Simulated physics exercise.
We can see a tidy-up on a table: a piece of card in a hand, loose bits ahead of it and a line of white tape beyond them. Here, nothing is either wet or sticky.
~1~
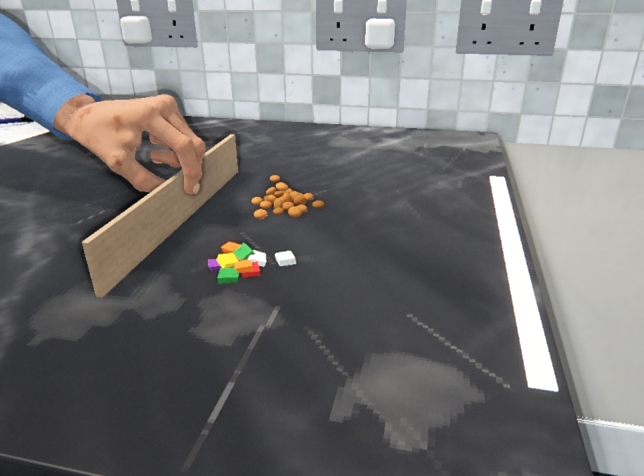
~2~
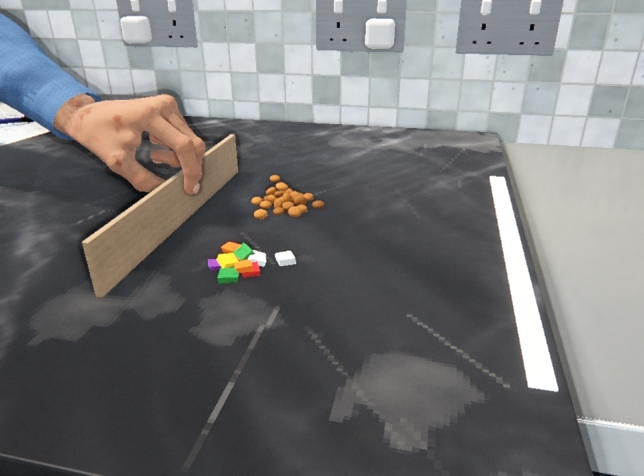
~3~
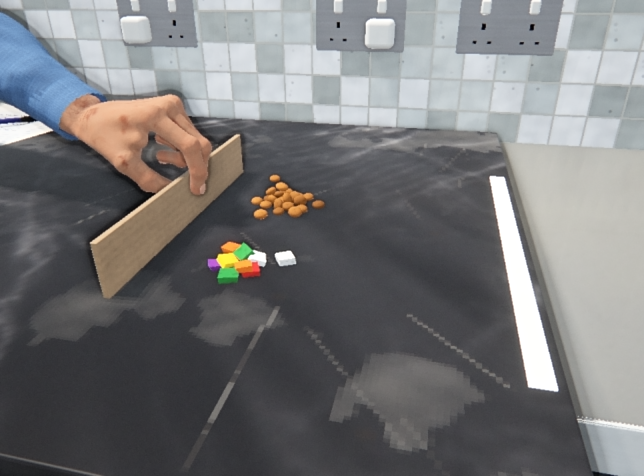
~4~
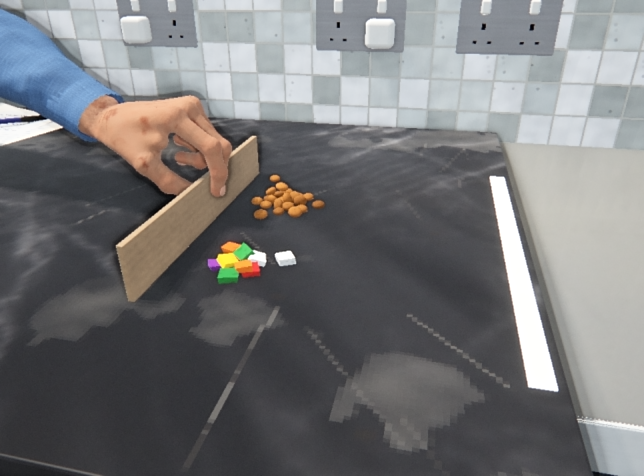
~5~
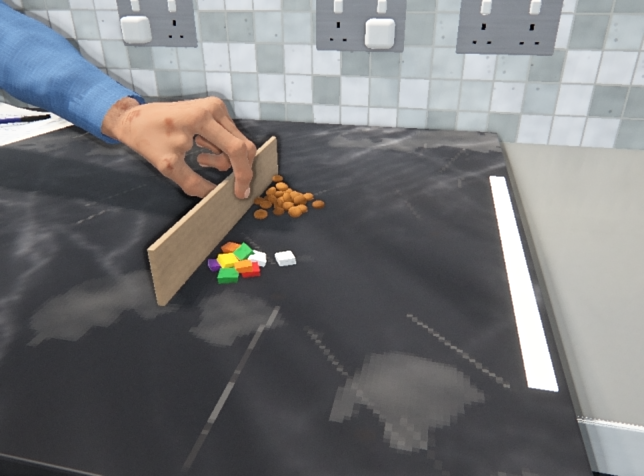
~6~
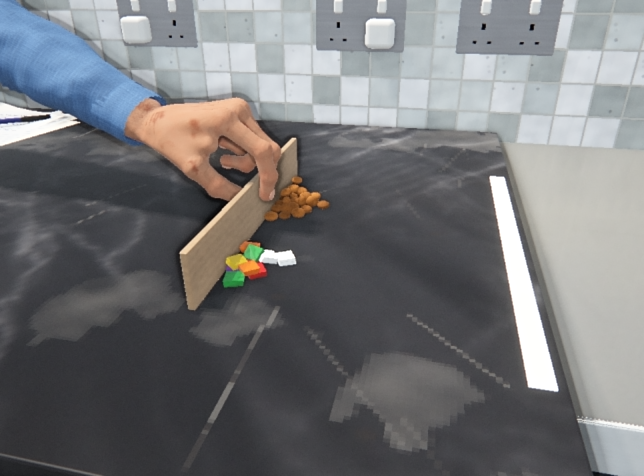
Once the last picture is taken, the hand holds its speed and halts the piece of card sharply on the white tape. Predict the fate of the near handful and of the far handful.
Outcome: The near handful is left missing some. The far handful is left missing some.
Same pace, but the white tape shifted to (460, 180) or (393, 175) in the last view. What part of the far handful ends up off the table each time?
First stop: Around 0 per cent off. Second stop: Around 0 per cent off.
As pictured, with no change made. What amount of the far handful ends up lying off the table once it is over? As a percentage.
About 100 per cent of it.
Then, 0.62 s on from there, piece of card still moving, near (391, 191); near handful all on the table, its front near (407, 292); far handful all on the table, its front near (429, 211).
Then, 1.26 s on from there, piece of card stopped at the white tape; near handful the bulk over the edge; far handful near two thirds over the edge.
Then, 1.54 s on from there, piece of card stopped at the white tape; near handful the whole lot over the edge; far handful the whole lot over the edge.
In the end, piece of card stopped at the white tape; near handful the whole lot over the edge; far handful the whole lot over the edge.
